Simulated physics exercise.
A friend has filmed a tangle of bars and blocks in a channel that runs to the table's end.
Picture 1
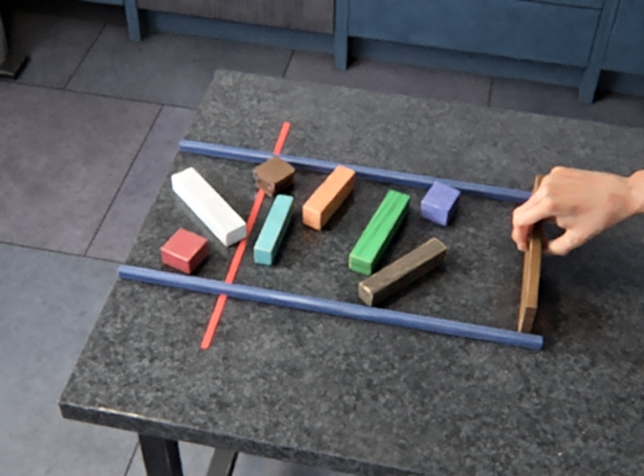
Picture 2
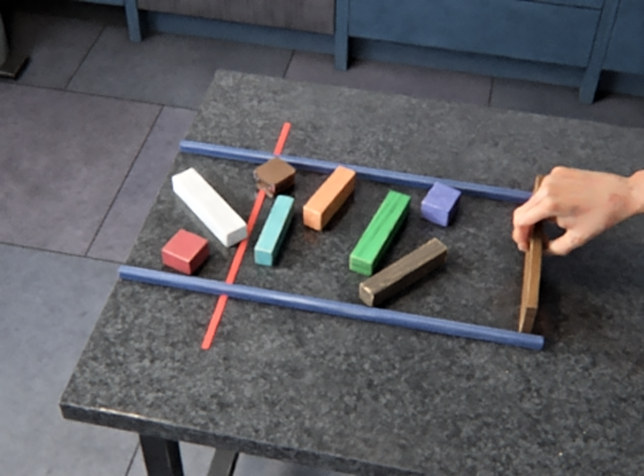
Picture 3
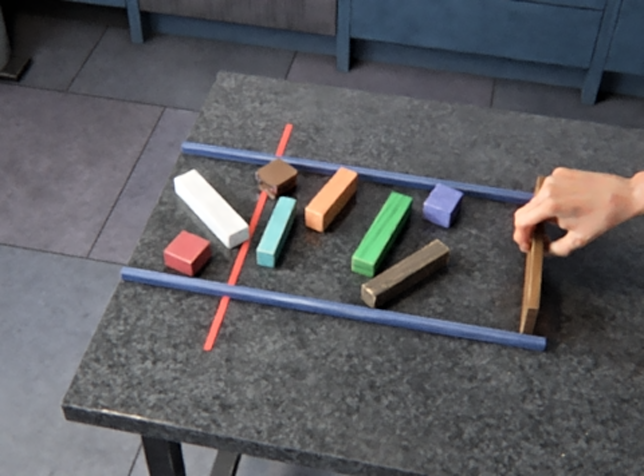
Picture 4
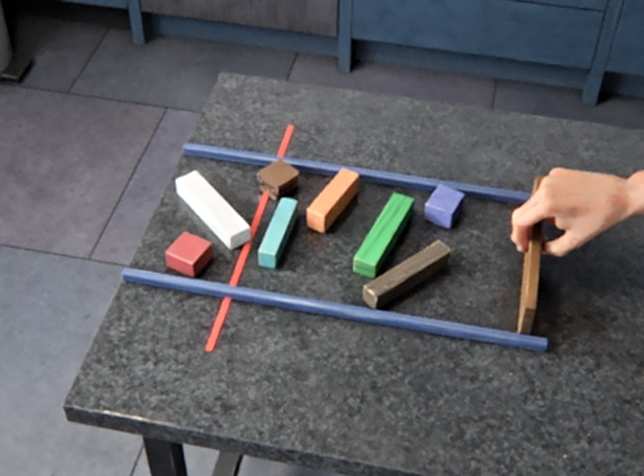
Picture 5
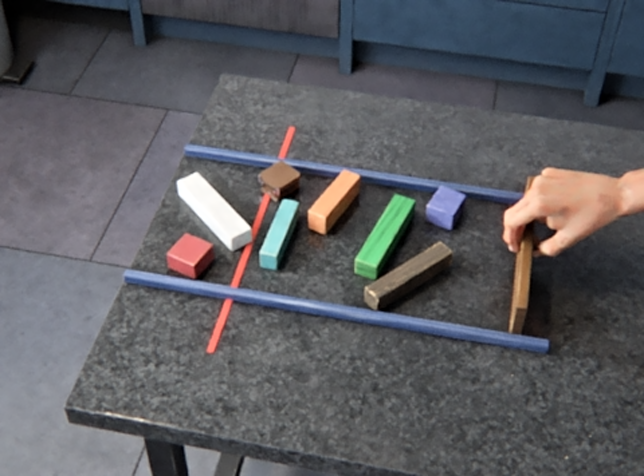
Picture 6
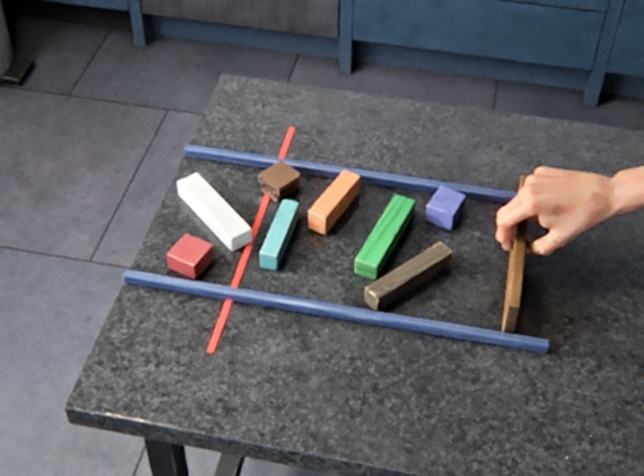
A hand sliding a wooden board slightly left between two blue rails, the coloured bars and blocks ahead of it lying still.
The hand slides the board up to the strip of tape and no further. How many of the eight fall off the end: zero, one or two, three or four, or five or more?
The number that fall off is zero.
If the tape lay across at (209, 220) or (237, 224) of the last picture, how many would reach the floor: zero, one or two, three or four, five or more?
For each place: Five or over; one or two.
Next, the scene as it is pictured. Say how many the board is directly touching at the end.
2 of them.
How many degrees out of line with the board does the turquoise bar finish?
Some 25 degrees.
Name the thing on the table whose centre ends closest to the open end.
The white bar.
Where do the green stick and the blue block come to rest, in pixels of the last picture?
First (223, 212), then (256, 181).
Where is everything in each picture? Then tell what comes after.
In the first frame, red block (185, 251); white bar (209, 206); brown case (275, 178); board (533, 252); tape (250, 223).
In the second frame, white bar (209, 207); green stick (381, 232).
In the third frame, brown case (278, 179); turquoise bar (277, 231).
In the fourth frame, red block (189, 254); black bar (408, 275).
In the fifth frame, white bar (214, 211); blue block (446, 208).
In the sixth frame, red block (191, 256); white bar (214, 211); brown case (280, 182); board (518, 252); tape (256, 227).
Soon after, none off yet; red block at rest near (191, 256); white bar at rest near (214, 211); brown case at rest near (280, 182).
After that, none off yet; red block at rest near (191, 256); white bar at rest near (214, 211); brown case displaced about its own width near (262, 181).
In the end, the number that fall off is zero.
